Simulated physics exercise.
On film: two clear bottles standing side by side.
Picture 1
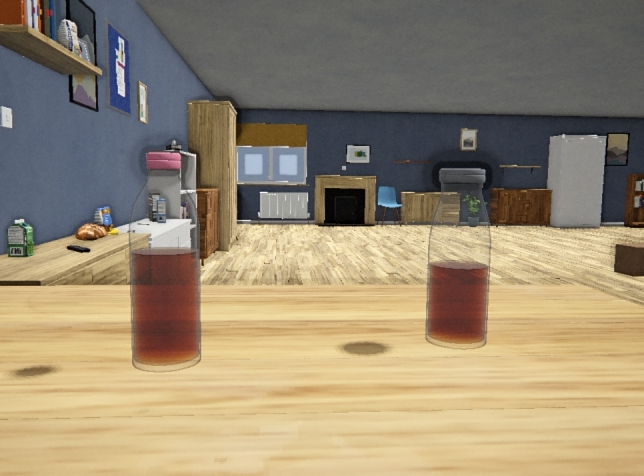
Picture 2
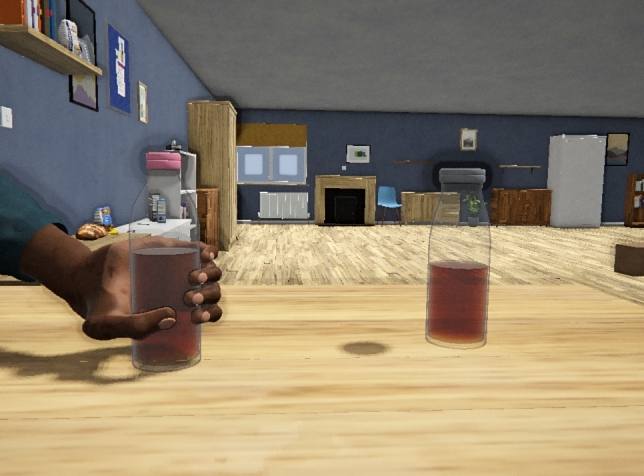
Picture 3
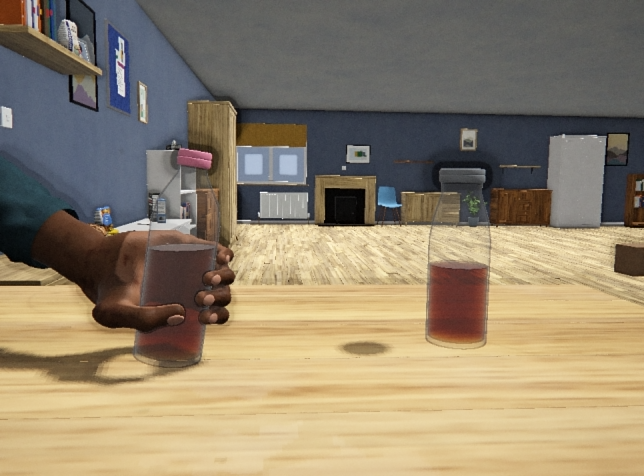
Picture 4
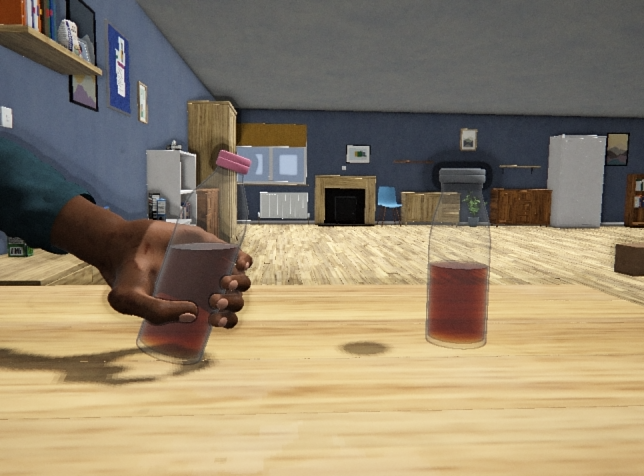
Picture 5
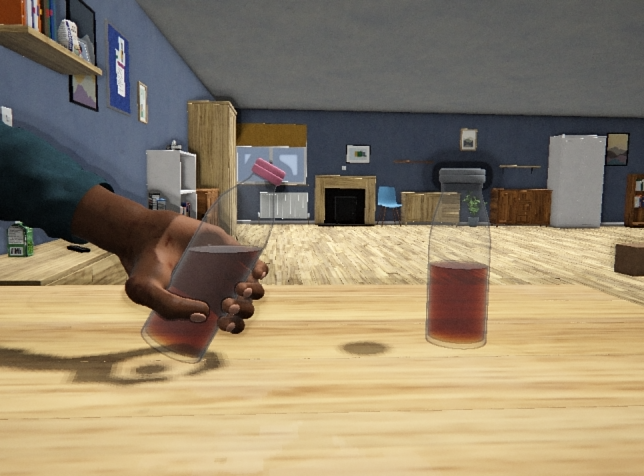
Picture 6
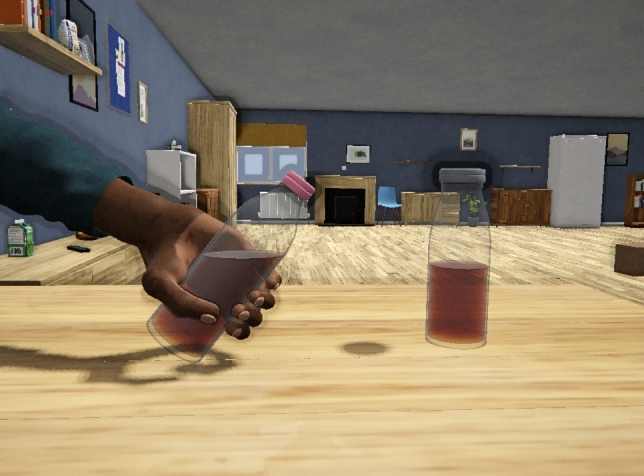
A hand reached in from the left, gripped the left of two clear, capped bottles of dark red liquid, and tilted it steadily to the right while the other bottle stood still.
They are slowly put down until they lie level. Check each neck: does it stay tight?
Left: Yes, right: Yes.
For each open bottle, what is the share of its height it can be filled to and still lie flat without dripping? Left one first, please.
The first goes to near 26 per cent, the next to near 12 per cent.
Next, the left bottle is nearly down; left bottle, dry at the neck.
After that, the left bottle lies flat; left bottle, dry at the neck.
Finally, both lie flat; left bottle, dry at the neck; right bottle, dry at the neck.
